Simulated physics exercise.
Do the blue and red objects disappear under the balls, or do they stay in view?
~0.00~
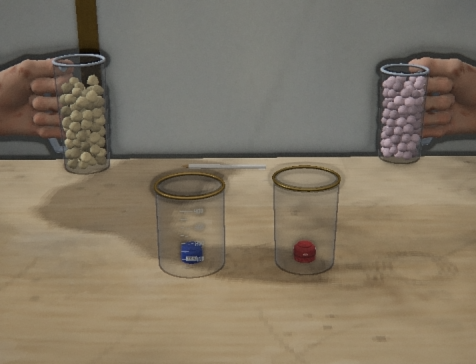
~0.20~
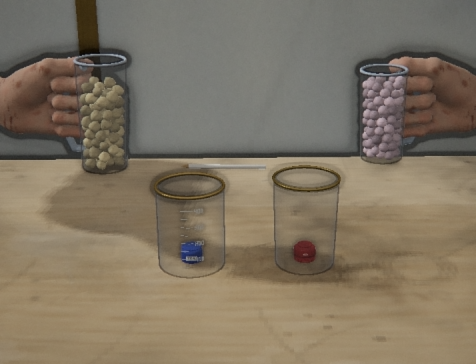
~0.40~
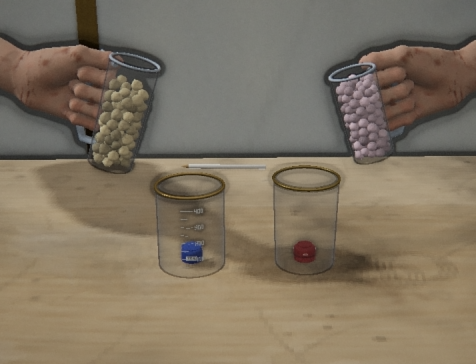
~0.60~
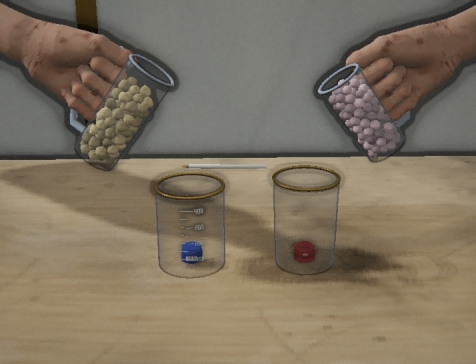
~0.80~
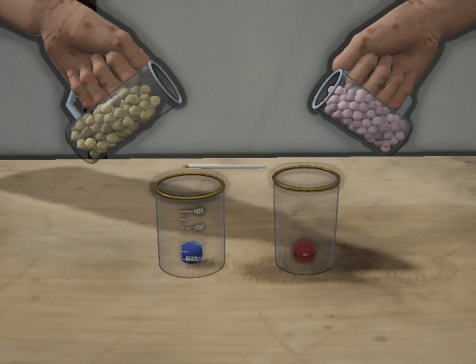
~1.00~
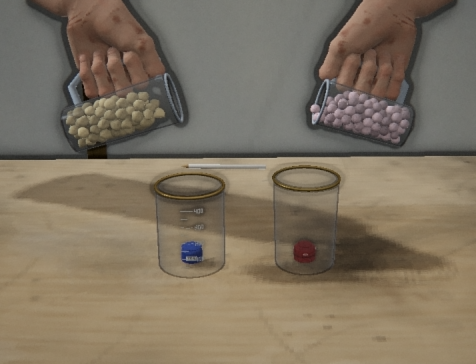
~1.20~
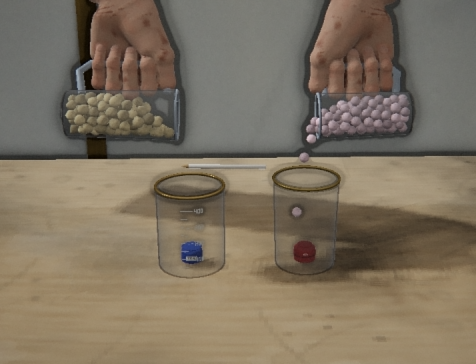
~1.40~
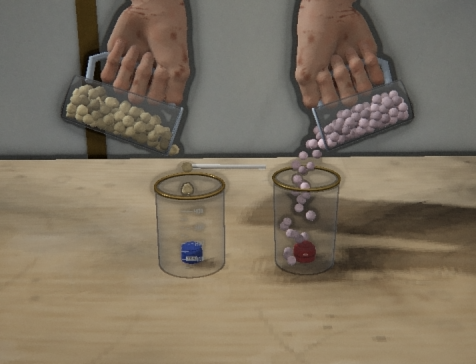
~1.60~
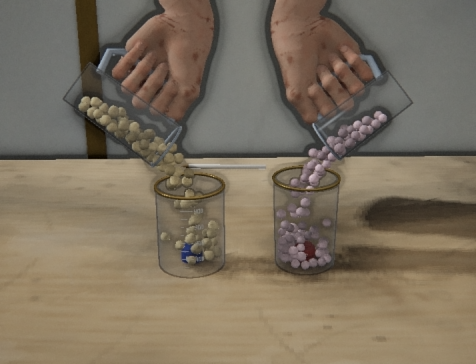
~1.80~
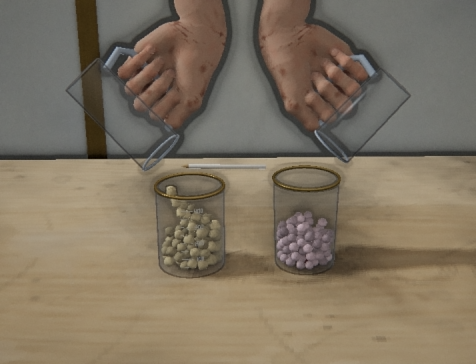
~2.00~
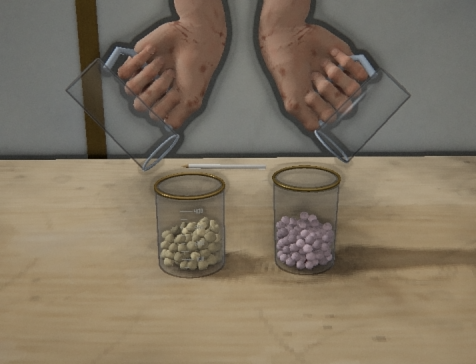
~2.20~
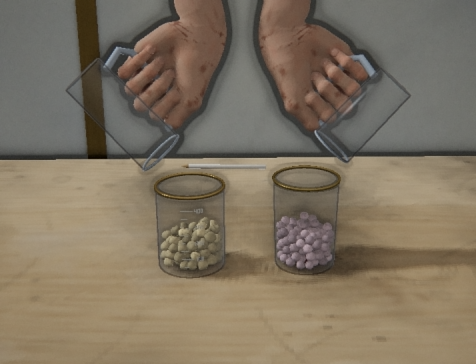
Both objects disappear under the balls, the blue one in the left container and the red one in the right.
The clip shows two hands tipping cups of yellowish and pink balls over two clear containers, which hold a small blue object on the left and a red one on the right. The balls pour in, covering both objects, and the emptied cups stay upside down.
